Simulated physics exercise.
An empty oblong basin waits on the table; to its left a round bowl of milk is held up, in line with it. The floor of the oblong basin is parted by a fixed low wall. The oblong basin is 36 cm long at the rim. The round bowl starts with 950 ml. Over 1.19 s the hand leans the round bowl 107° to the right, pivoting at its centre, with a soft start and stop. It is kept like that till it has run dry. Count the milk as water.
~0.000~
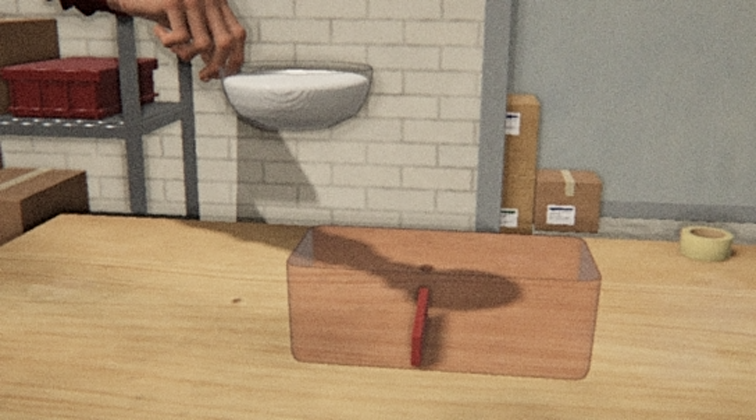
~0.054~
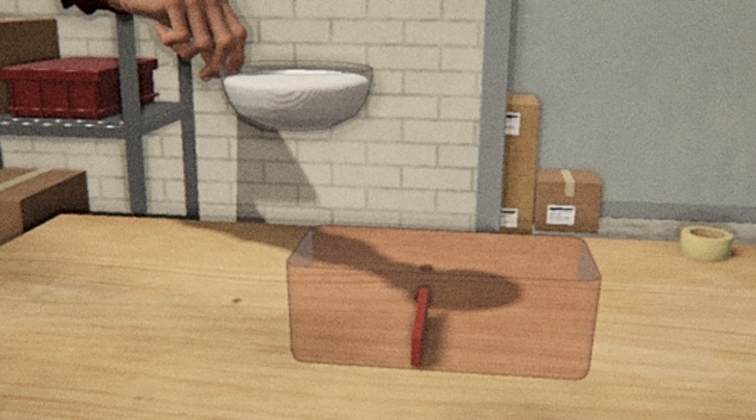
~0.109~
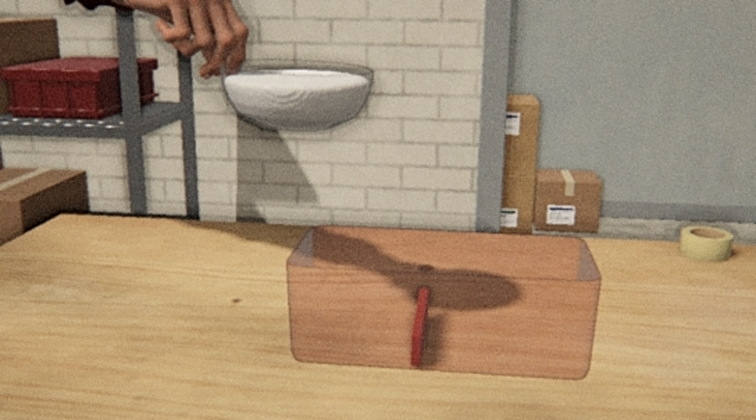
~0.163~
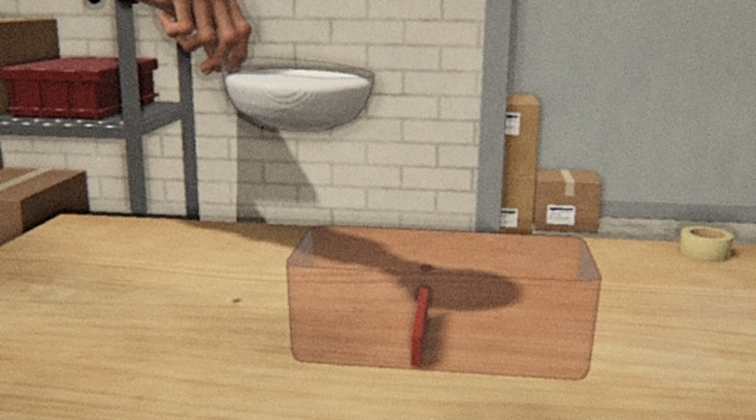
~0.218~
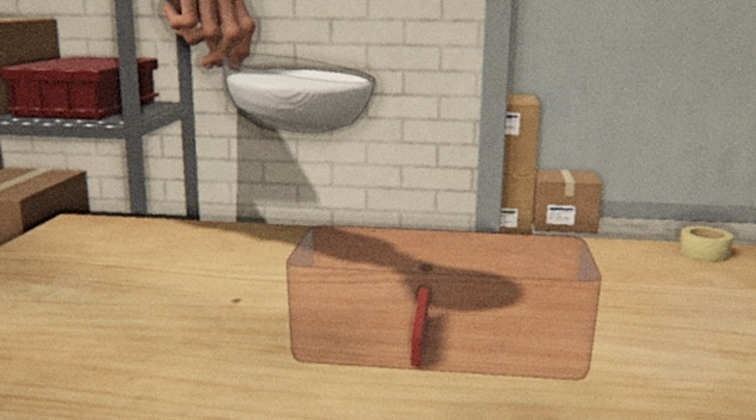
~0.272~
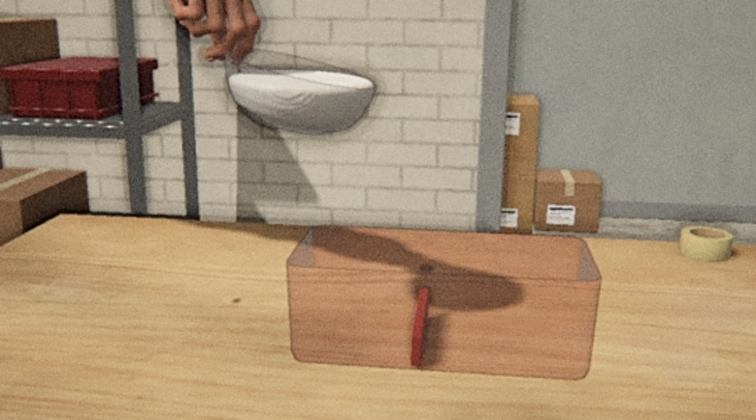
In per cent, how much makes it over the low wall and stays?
About 61 per cent.
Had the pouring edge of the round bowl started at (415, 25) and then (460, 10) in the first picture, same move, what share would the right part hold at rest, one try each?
First 80, then 90 per cent.
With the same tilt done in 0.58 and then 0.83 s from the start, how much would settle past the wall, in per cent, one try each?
First 45, then 55 per cent.
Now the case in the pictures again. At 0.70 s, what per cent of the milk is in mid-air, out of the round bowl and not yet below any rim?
Near 44 in a hundred.
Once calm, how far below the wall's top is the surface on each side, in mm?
Left about 22 mm, right about 20 mm.
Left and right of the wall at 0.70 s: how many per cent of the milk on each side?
Left about 4, right about 20.
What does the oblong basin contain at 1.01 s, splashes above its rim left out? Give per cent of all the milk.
Near 92 in a hundred.
Then, 0.70 s in, the tilt is 68° and 31 per cent is still to pour, 4 is left of the wall and 20 right of it.
Then, 1.01 s in, the tilt is 101° and 1 per cent is still to pour, 32 is left of the wall and 61 right of it.
Then, 1.34 s in, the tilt is 107° and 0 per cent is still to pour, 37 is left of the wall and 61 right of it.
Then, 1.69 s in, the tilt is 107° and 0 per cent is still to pour, 38 is left of the wall and 61 right of it.
Finally, 38 per cent lies left of the wall, 61 right of it and 1 outside.
